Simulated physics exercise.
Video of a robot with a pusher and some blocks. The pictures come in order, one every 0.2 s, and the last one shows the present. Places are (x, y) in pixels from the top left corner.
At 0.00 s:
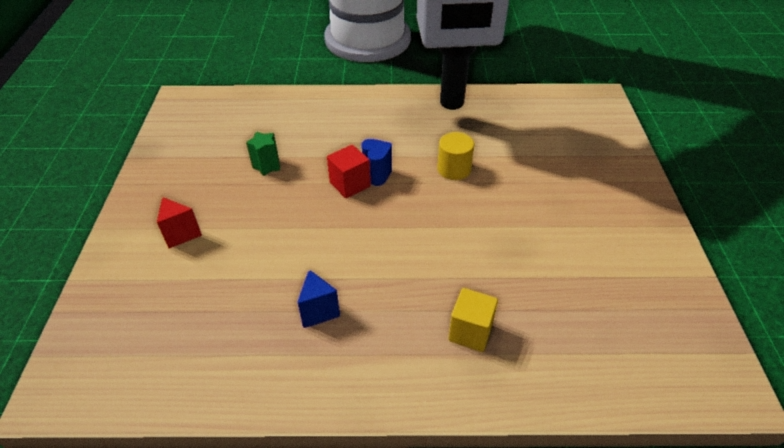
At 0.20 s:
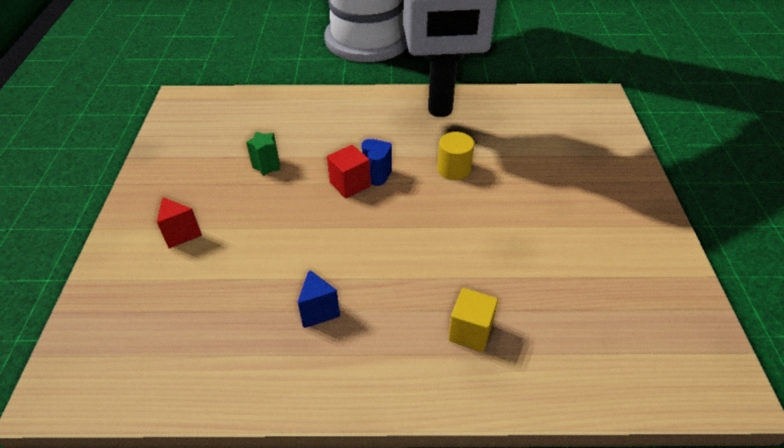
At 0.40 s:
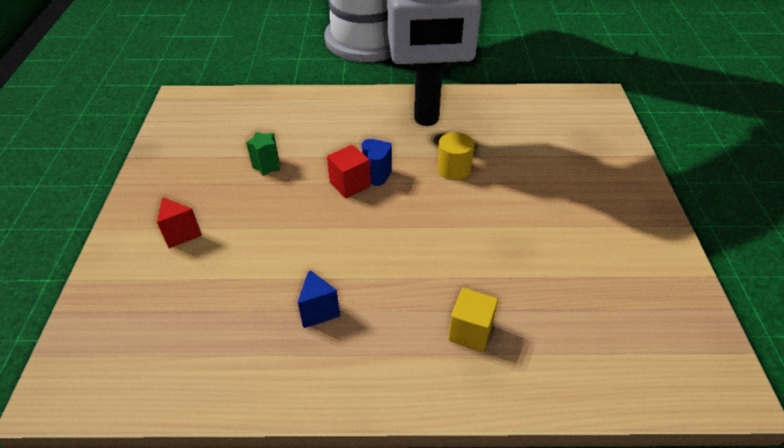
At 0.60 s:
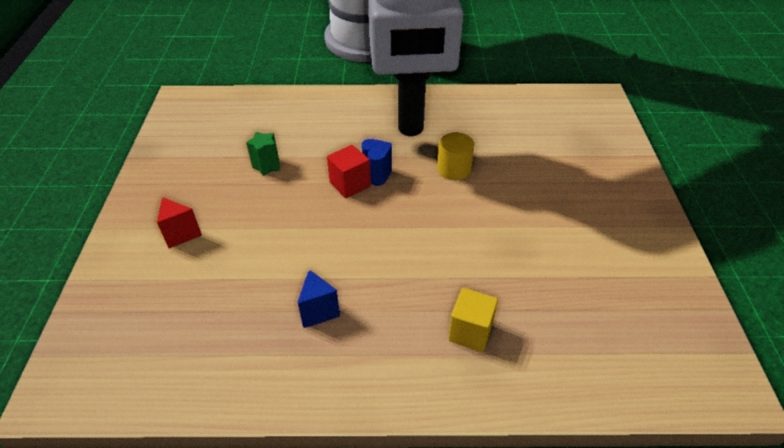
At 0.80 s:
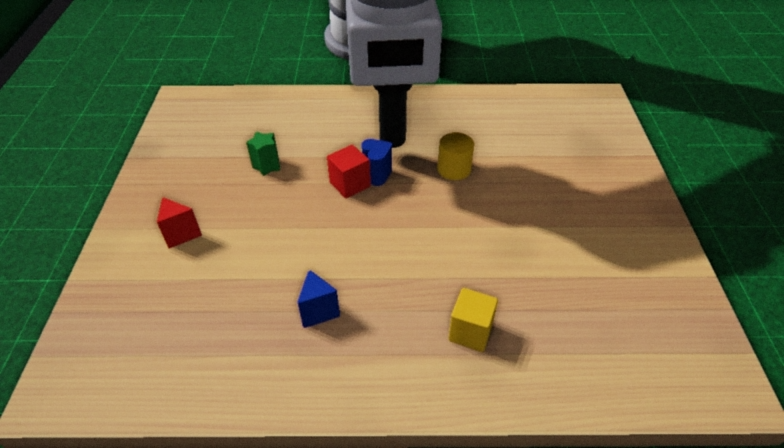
A robot's black pusher moves left and forward over a wooden table while the coloured blocks stay still.
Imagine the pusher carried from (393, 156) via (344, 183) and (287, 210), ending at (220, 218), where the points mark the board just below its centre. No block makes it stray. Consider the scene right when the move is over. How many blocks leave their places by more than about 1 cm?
Expect two.
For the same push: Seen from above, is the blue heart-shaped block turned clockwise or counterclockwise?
Rotates counter-clockwise.
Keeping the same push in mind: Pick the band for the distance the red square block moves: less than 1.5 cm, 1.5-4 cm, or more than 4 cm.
Above 4 cm.
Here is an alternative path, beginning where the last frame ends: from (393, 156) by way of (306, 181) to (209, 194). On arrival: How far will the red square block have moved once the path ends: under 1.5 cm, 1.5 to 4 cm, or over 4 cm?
1.5-4 cm.
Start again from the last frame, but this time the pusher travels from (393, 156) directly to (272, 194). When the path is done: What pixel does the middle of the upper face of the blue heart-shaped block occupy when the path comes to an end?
Around (364, 158).
What follows on the original path. One third of the way, pusher (342, 168); red square block (308, 184); blue heart-shaped block (335, 175).
Two thirds of the way, pusher (284, 195); red square block (269, 218); blue heart-shaped block (295, 200), turned 40° anticlockwise.
At the end, pusher (215, 203); red triangular piece unmoved; red square block (269, 218); blue heart-shaped block (295, 200), turned 40° anticlockwise.
